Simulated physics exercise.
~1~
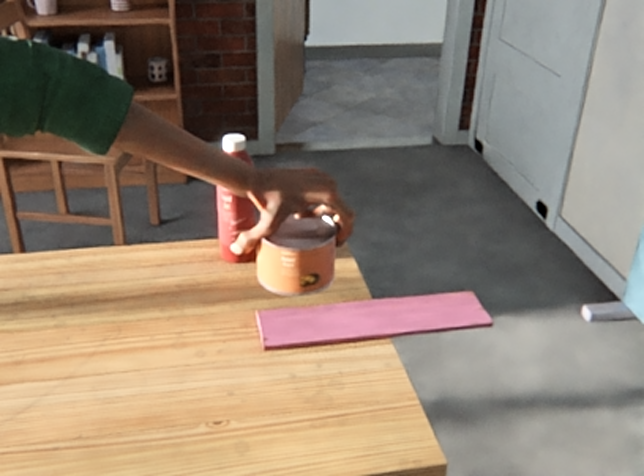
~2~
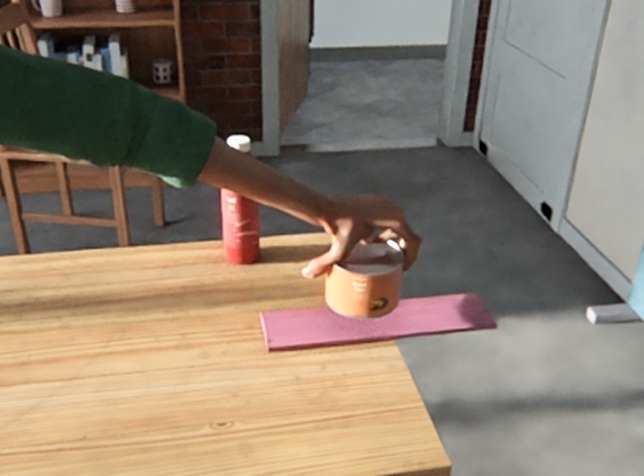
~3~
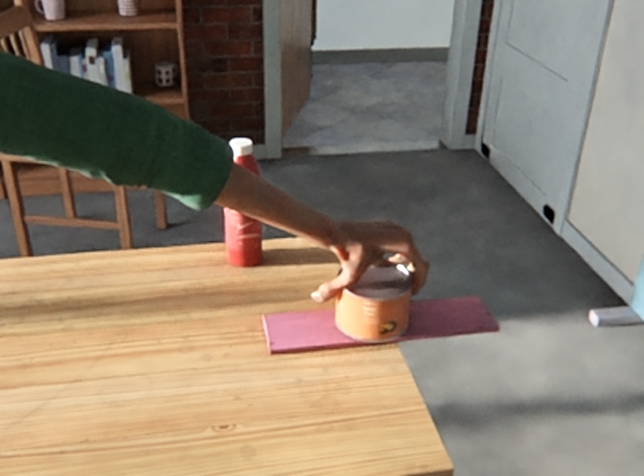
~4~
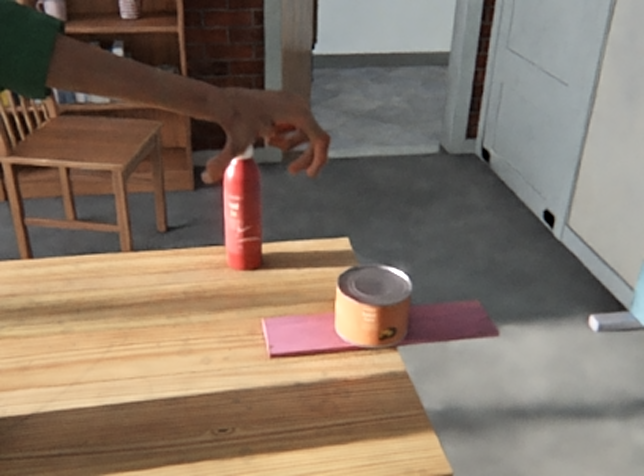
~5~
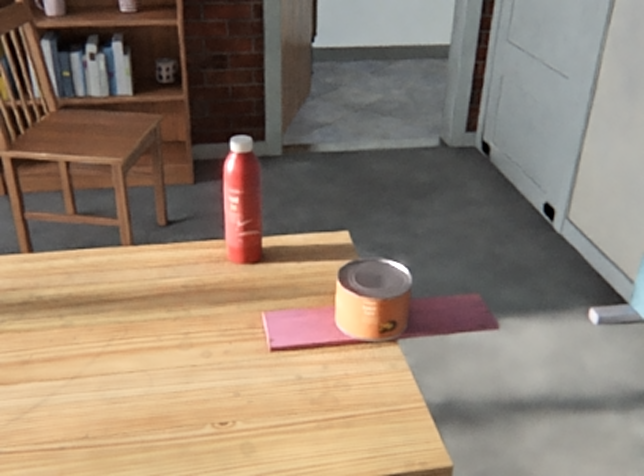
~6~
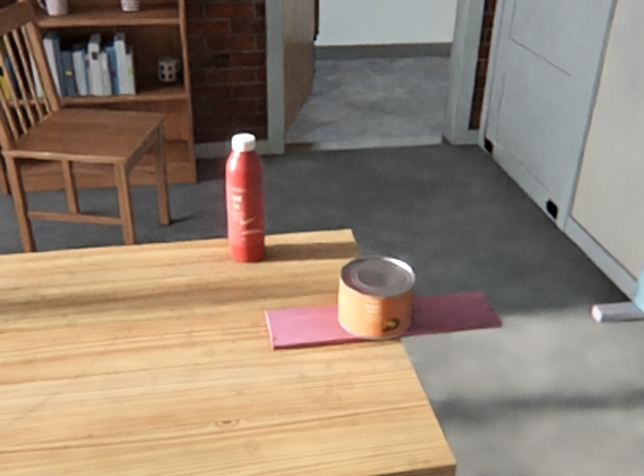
In a room with a wooden table, a hand carried an orange tub rightward past a red bottle and lowered it onto a pink board jutting over the edge, then let go and drew back, and the board stayed balanced with the tub on top.
